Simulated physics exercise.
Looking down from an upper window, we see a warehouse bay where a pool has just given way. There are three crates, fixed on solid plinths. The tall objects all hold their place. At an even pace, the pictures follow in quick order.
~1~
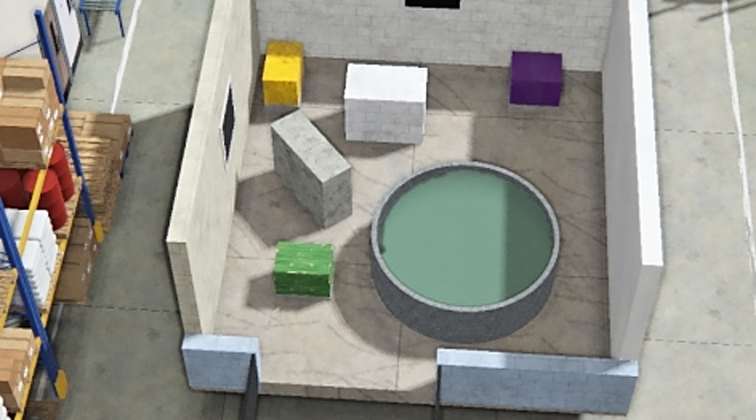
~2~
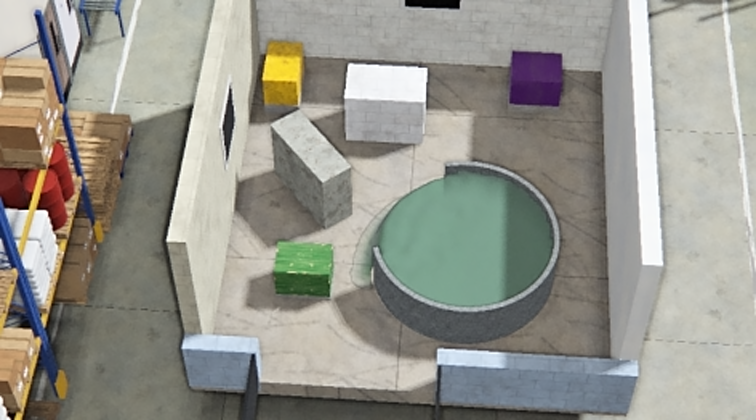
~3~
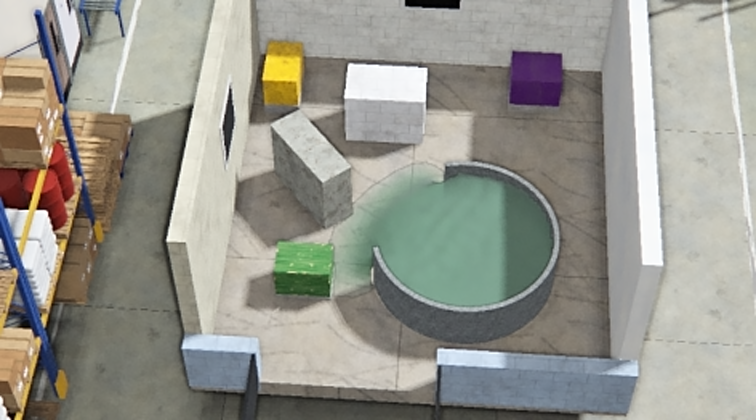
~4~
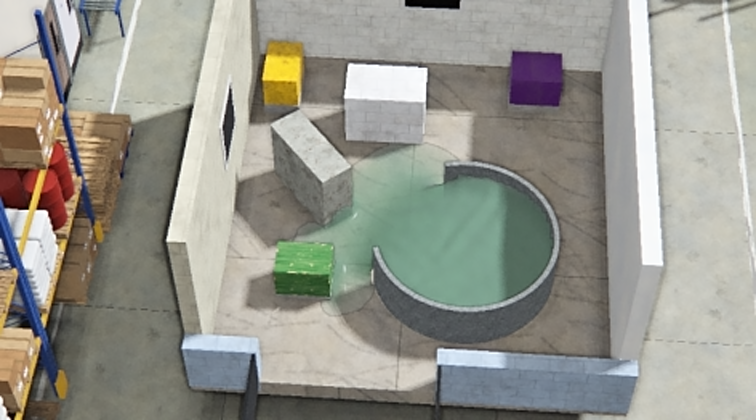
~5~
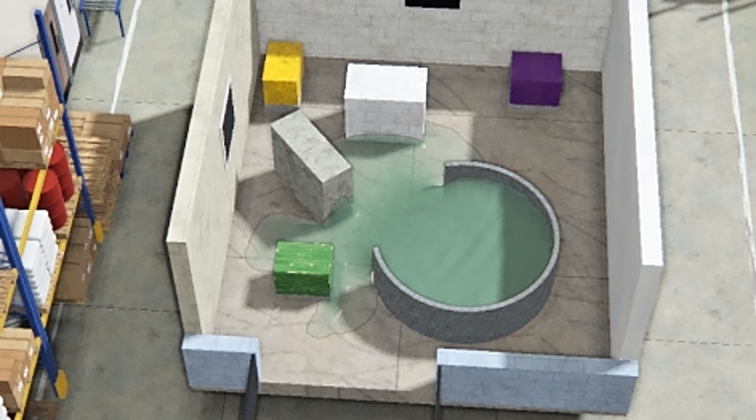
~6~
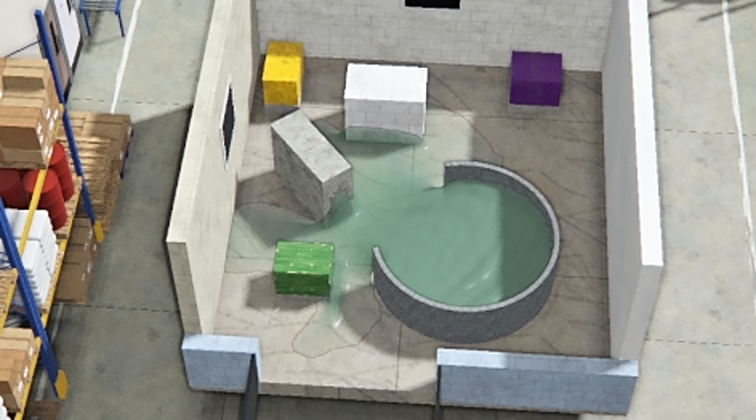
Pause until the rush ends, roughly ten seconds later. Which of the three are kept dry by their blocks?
Result: The purple crate will be reached, the yellow crate will be reached, the green crate will be reached.
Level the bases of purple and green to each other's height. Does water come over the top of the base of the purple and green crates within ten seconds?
Briefly, the purple crate is inundated and the green crate is inundated.
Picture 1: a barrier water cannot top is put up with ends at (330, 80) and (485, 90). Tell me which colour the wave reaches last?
The crate marked purple.
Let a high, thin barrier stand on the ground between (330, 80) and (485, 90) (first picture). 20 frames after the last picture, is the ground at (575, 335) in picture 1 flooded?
At that place: Clear.
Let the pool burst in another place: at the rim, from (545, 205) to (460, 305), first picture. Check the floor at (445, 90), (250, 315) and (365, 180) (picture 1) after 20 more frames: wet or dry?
Place one: Reached by the flood. Place two: Reached by the flood. Place three: Spared by the leak.
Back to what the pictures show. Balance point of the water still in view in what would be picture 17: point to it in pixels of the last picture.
About (376, 218) in the last view.
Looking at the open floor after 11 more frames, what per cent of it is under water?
Roughly 55 per cent.
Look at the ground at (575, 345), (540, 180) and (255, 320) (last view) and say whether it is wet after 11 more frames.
Result by point, in sequence: Unwetted, then unwetted, then waterlogged.
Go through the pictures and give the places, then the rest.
Still water in the round tank at (465, 237), in the first picture.
Water pours out at (391, 219) and has run to (361, 283), in the second picture.
The front is at (335, 292), out from the gap at (391, 220), in the third picture.
The front is at (329, 309), out from the gap at (391, 222), in the fourth picture.
Water pours out at (391, 222) and has run to (252, 256), in the fifth picture.
The front is at (226, 265), out from the gap at (391, 222), in the sixth picture.
A moment on, water covers 45 % of the floor; the purple crate water round its plinth, the yellow crate water round its plinth, the green crate water round its plinth.
Next, water covers 55 % of the floor; the purple crate water round its plinth, the yellow crate water round its plinth, the green crate water round its plinth.
Then, water covers 85 % of the floor; the purple crate water round its plinth, the yellow crate water round its plinth, the green crate water round its plinth.
Later, water covers 100 % of the floor; the purple crate water round its plinth, the yellow crate water round its plinth, the green crate water round its plinth.
In the end, water covers 100 % of the floor; the purple crate was topped, the yellow crate was topped, the green crate was topped.
